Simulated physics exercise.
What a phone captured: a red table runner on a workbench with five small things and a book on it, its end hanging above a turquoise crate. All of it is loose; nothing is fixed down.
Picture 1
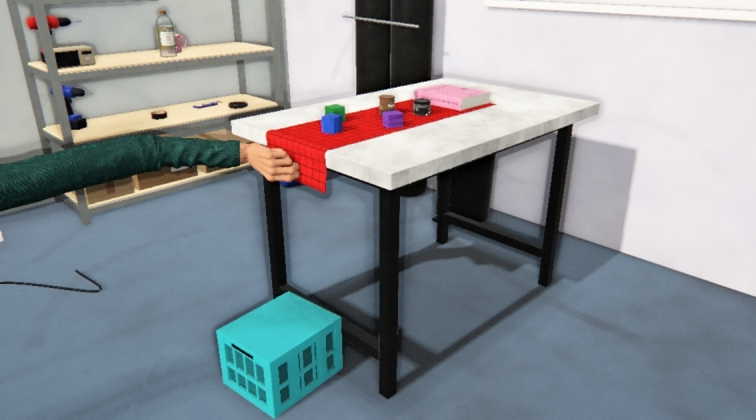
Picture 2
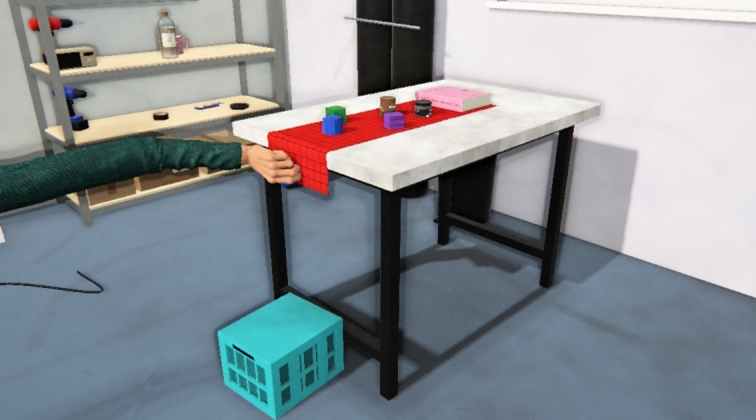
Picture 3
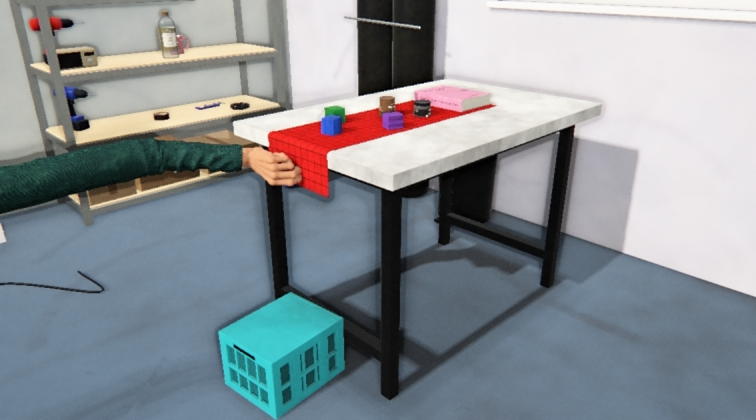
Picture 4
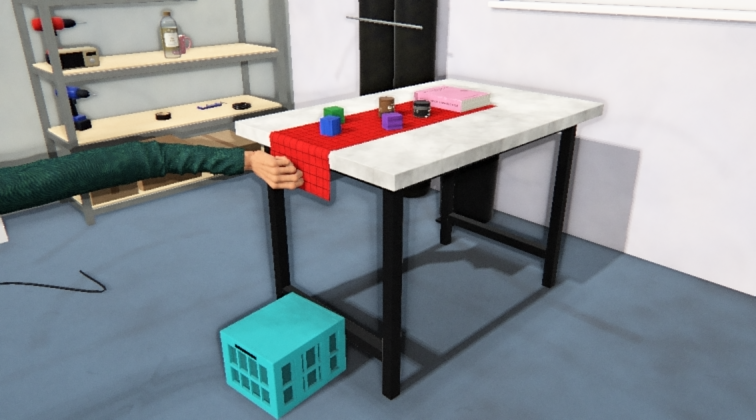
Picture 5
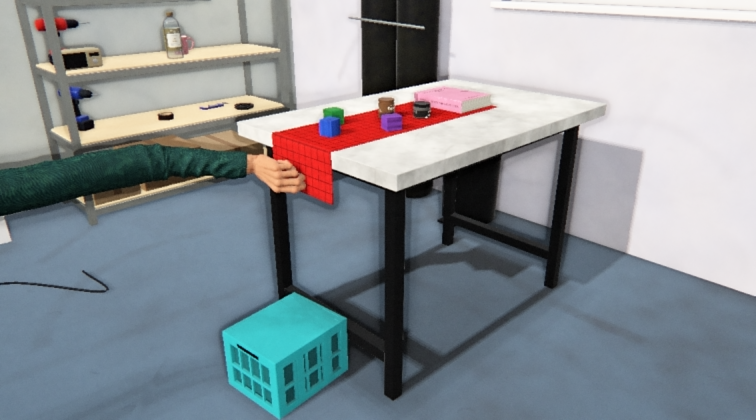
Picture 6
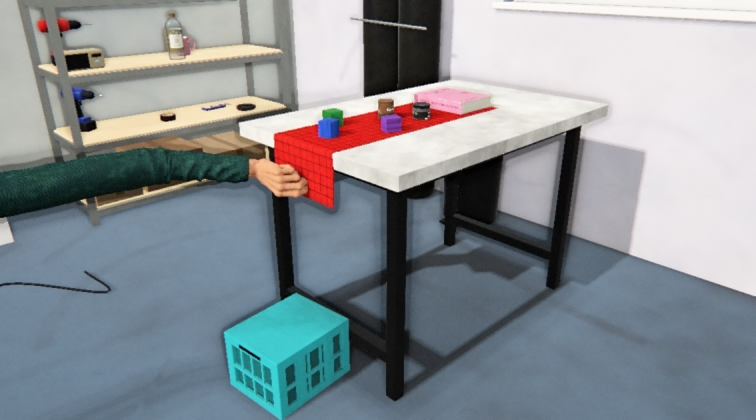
An arm in a dark green sleeve reaches in from the left beside a pale-topped workbench, seen from slightly above in a room with shelves behind. Its hand grips the hanging end of a red runner carrying blue, green and purple cubes, brown and black pots and a pink book, above a turquoise crate. The hand draws the cloth slightly downward, the nearer cubes barely shifting, as the view drifts minutely.
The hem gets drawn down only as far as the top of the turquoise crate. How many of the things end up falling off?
The drop count comes to four.
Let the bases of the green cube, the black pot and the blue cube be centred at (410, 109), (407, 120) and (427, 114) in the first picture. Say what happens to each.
Record - green cube retained; black pot lost; blue cube retained.
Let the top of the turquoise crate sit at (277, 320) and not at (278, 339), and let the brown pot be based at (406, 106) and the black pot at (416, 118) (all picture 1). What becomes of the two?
As for the brown pot, it stays in place; as for the black pot, it stays in place.
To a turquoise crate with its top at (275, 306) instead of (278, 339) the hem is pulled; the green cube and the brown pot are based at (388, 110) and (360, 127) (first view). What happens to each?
Observed: Green cube remains seated; brown pot departs.
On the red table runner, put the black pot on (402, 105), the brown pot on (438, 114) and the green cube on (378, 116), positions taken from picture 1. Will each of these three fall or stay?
Briefly: Black pot stays; brown pot stays; green cube drops.
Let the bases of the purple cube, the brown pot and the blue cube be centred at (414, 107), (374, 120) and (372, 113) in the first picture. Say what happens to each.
Outcome: The purple cube is still in place, the brown pot is gone, the blue cube is gone.
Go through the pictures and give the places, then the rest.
The first frame shows hem (327, 194); blue cube (332, 116); green cube (335, 106); purple cube (393, 112); brown pot (387, 96); black pot (422, 100); top of the crate (278, 339).
The second frame shows hem (329, 195); blue cube (333, 117).
The third frame shows hem (329, 197); green cube (335, 107).
The fourth frame shows hem (330, 201); purple cube (392, 114); top of the crate (282, 340).
The fifth frame shows hem (333, 205); brown pot (386, 99).
The sixth frame shows hem (334, 210); blue cube (329, 120); green cube (333, 110); purple cube (391, 117); brown pot (386, 100); black pot (422, 104).
Soon after, hem near (305, 233); blue cube gone.
Then, hem near (306, 283); blue cube, green cube and purple cube gone.
Further on, hem on the crate; blue cube, green cube, purple cube and brown pot gone.
At rest, hem on the crate; blue cube, green cube, purple cube and brown pot gone. Over the edge go four.
